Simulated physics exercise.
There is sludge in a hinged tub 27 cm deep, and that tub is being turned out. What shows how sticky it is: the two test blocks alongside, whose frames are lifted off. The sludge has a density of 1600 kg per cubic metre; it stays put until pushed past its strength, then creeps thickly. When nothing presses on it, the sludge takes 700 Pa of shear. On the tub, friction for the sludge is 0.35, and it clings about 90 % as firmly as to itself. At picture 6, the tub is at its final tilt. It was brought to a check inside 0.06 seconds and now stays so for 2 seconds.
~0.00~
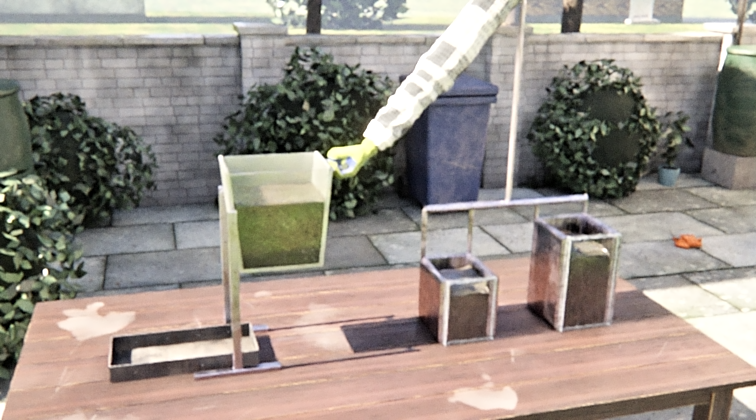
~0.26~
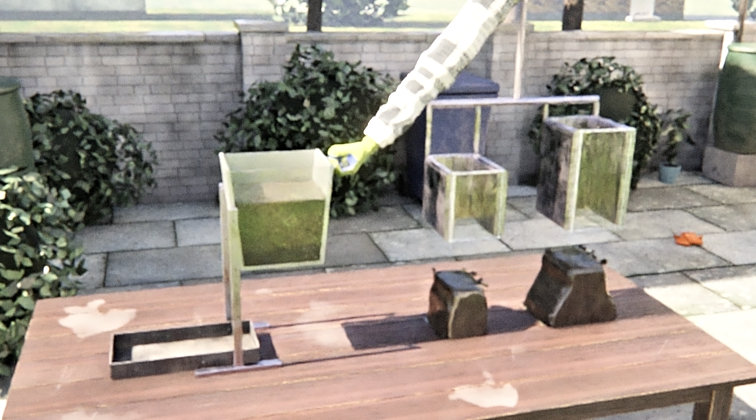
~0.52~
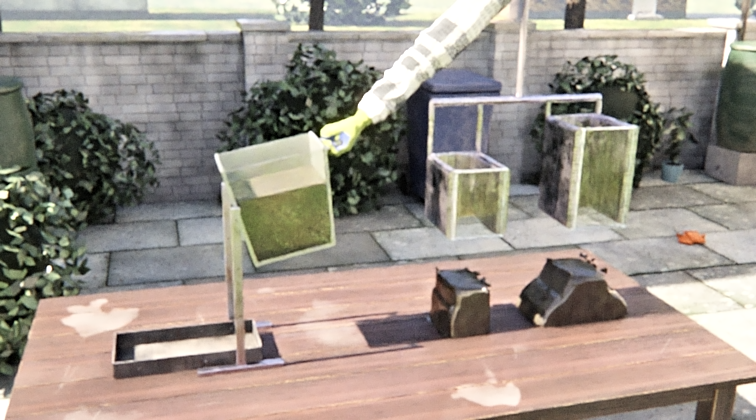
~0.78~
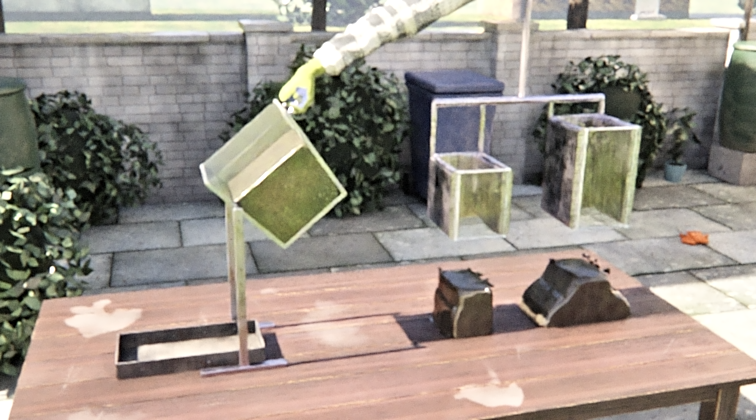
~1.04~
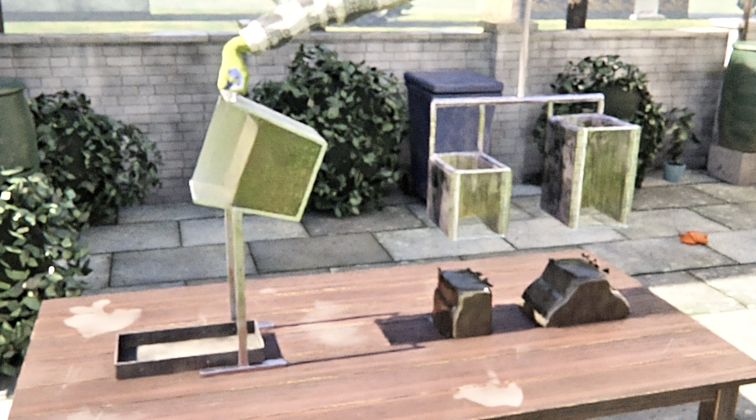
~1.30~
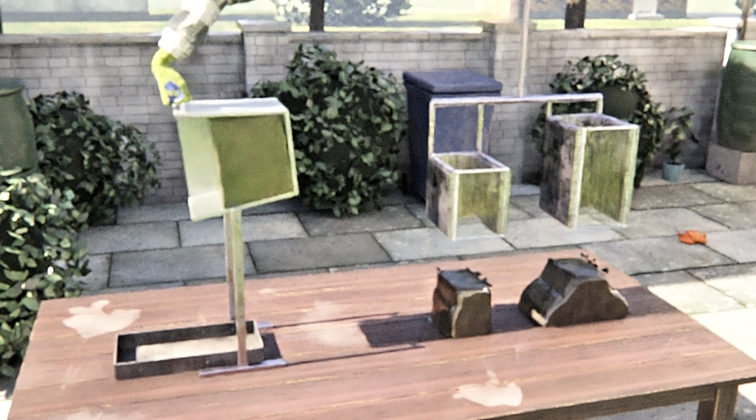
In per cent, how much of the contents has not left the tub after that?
Expect about 52 out of 100.
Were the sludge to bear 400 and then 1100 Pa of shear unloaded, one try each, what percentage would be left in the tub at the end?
First 35 %, second 100 %.
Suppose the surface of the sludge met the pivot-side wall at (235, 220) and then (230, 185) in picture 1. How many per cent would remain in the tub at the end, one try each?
70 %, then 35 %.
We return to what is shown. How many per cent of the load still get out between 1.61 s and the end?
I reckon it's around 30 in a hundred.
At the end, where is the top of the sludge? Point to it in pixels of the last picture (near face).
The highest point is near (260, 167) in the last picture.
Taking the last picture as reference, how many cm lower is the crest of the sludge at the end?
13 cm or so.
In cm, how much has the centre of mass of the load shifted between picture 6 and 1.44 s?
Shift: Roughly 4 cm.
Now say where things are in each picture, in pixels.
Handle-side rim at (329, 169), tilt 0 degrees; highest point of the sludge at (253, 204); test blocks 17 cm, 26 cm high (left to right), in the first frame.
Handle-side rim at (330, 166), tilt 0 degrees; highest point of the sludge at (254, 202); test blocks 16 cm, 20 cm high (left to right), in the second frame.
Handle-side rim at (323, 148), tilt 11 degrees; highest point of the sludge at (319, 182); test blocks 16 cm, 17 cm high (left to right), in the third frame.
Handle-side rim at (285, 114), tilt 40 degrees; highest point of the sludge at (300, 146); test blocks 16 cm, 17 cm high (left to right), in the fourth frame.
Handle-side rim at (228, 103), tilt 70 degrees; highest point of the sludge at (259, 122); test blocks 16 cm, 17 cm high (left to right), in the fifth frame.
Handle-side rim at (177, 118), tilt 96 degrees; highest point of the sludge at (274, 116); test blocks 16 cm, 17 cm high (left to right), in the sixth frame.
By 1.44 s, the tub is at 96 degrees and holds 100 %.
By 1.61 s, the tub is at 96 degrees and holds 80 %.
By 1.78 s, the tub is at 96 degrees and holds 57 %.
By 1.95 s, the tub is at 96 degrees and holds 52 %.
By 3.30 s, at the end, the tub is at 96 degrees and holds 52 %.
